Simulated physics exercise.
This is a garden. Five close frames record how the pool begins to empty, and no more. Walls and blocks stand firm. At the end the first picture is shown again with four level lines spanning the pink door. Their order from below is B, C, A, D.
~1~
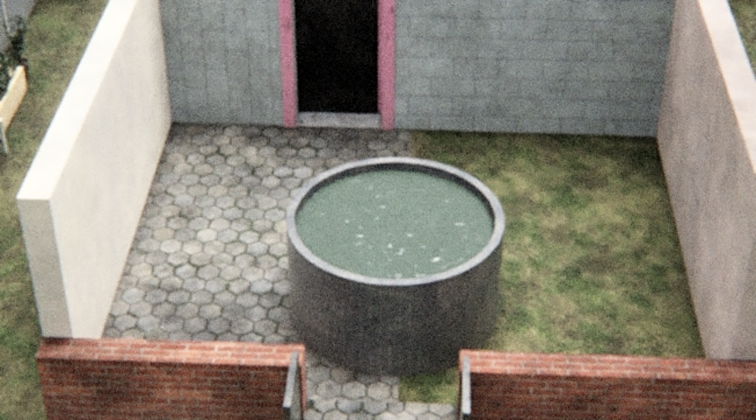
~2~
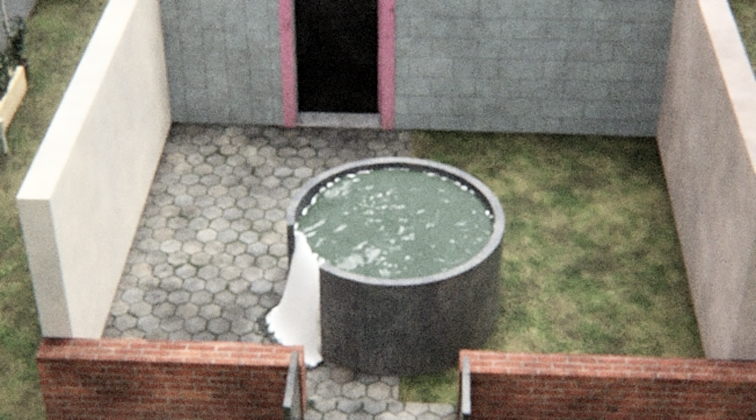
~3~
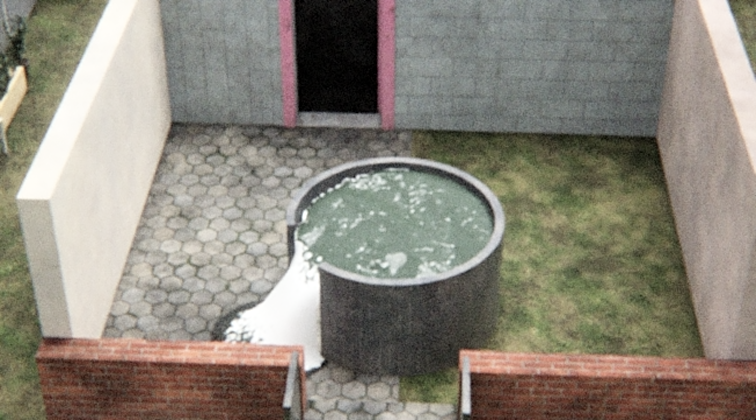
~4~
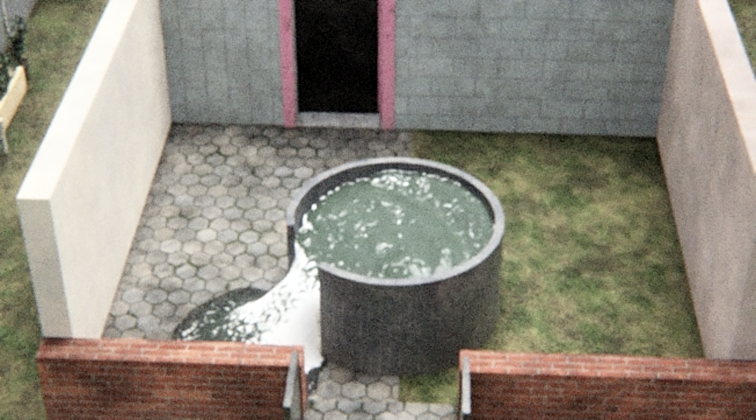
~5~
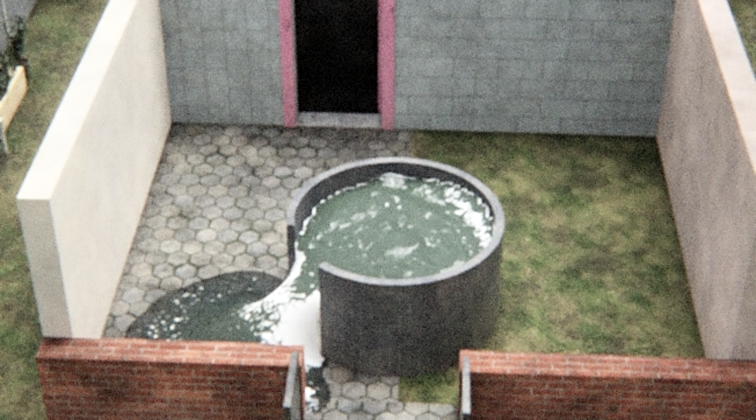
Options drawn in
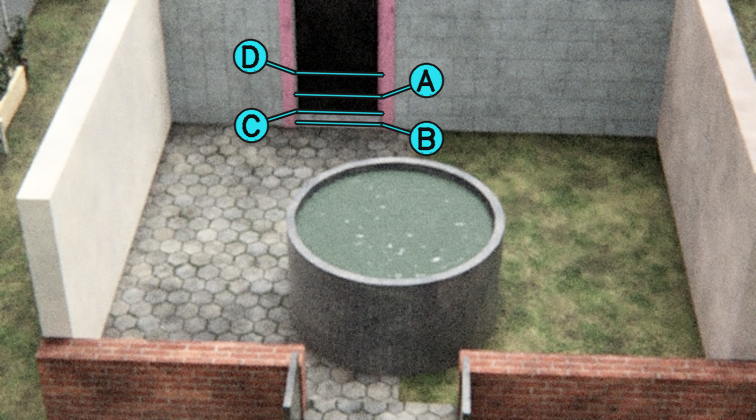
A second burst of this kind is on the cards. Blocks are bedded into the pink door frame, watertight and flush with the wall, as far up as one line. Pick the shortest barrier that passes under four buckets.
Use mark C.
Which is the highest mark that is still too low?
It is B.
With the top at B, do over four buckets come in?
Yes.
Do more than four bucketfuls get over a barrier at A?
No, not at all.
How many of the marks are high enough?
Three.
On the marked copy, A at (338, 95); B at (339, 123); C at (339, 112); D at (338, 73); from the bottom up B, C, A, D.
With A, nothing gets over.
With B, about 11 bucketfuls get in.
With C, a splash gets over, under a bucket.
With D, nothing gets over.
